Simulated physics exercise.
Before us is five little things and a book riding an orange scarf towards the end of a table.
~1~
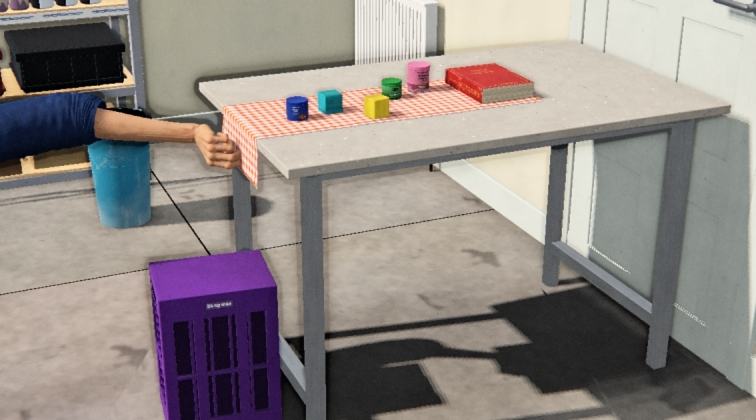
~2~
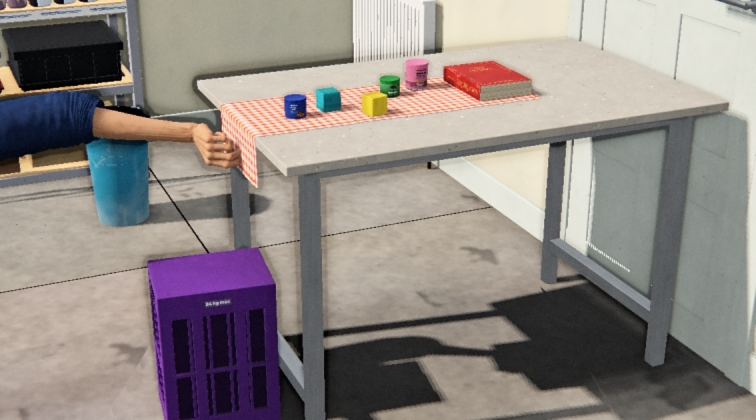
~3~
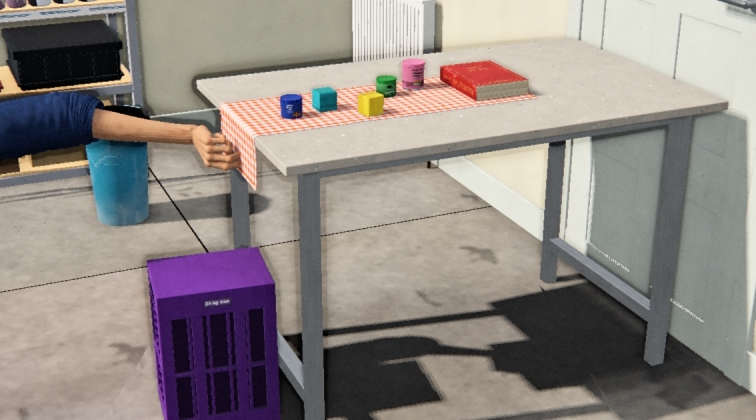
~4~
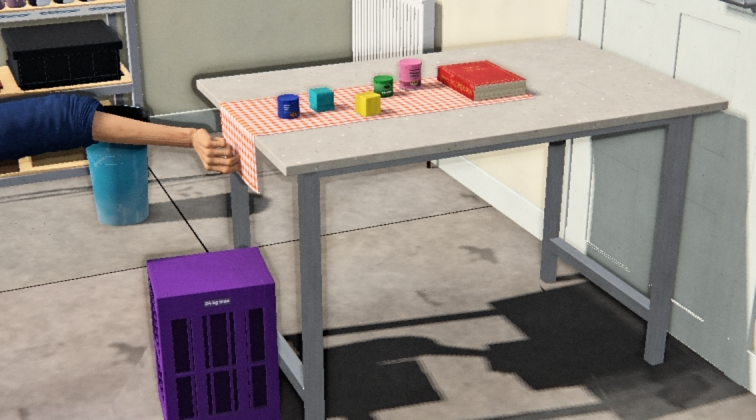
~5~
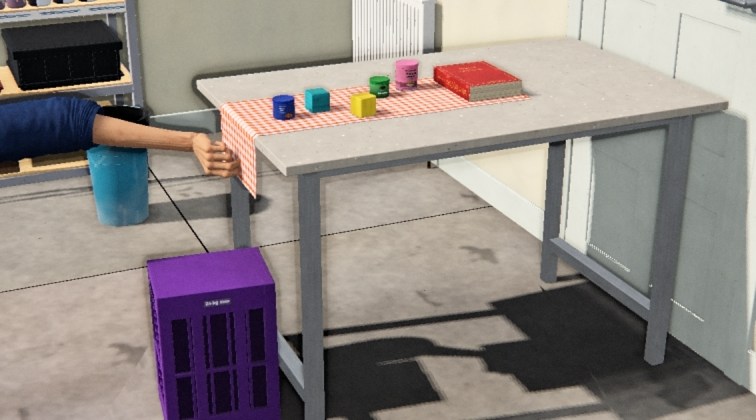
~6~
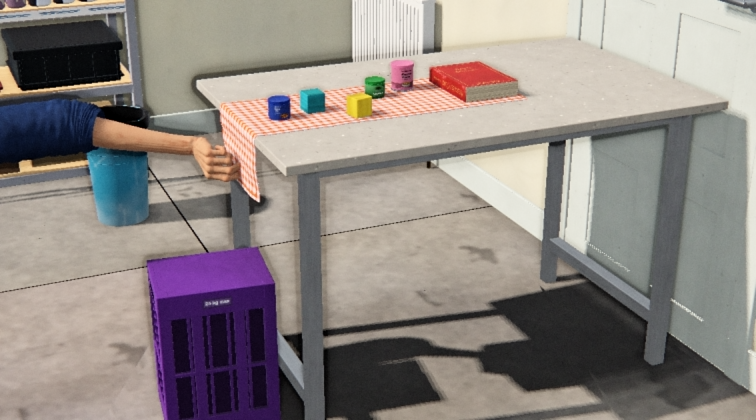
On a grey table above a purple crate, a hand at the left edge slowly draws down an orange checked cloth, and the small pots, cubes, pink can and red book on it shift slightly left together.
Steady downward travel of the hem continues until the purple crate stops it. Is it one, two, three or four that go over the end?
It drops two things over the edge.
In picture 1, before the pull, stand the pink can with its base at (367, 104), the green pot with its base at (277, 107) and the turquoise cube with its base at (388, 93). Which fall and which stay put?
Of these three, the pink can rides it out, the green pot takes a tumble, the turquoise cube rides it out.
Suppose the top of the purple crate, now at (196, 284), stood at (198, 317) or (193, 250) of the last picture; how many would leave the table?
It comes to 3 and 1 over the edge.
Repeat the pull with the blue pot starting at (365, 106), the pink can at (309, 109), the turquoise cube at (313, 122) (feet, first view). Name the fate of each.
The blue pot stays put, the pink can ends up off, the turquoise cube ends up off.
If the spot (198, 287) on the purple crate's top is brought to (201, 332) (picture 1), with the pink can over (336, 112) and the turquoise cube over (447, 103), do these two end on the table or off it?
Observed: Pink can departs; turquoise cube remains seated.
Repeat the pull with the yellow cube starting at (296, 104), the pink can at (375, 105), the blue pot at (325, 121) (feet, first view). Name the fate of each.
The yellow cube topples down; the pink can stays put; and the blue pot topples down.
Soon after, hem near (240, 233); blue pot gone.
After that, hem on the crate; blue pot and turquoise cube gone.
In the end, hem on the crate; blue pot and turquoise cube gone. It carries off two.
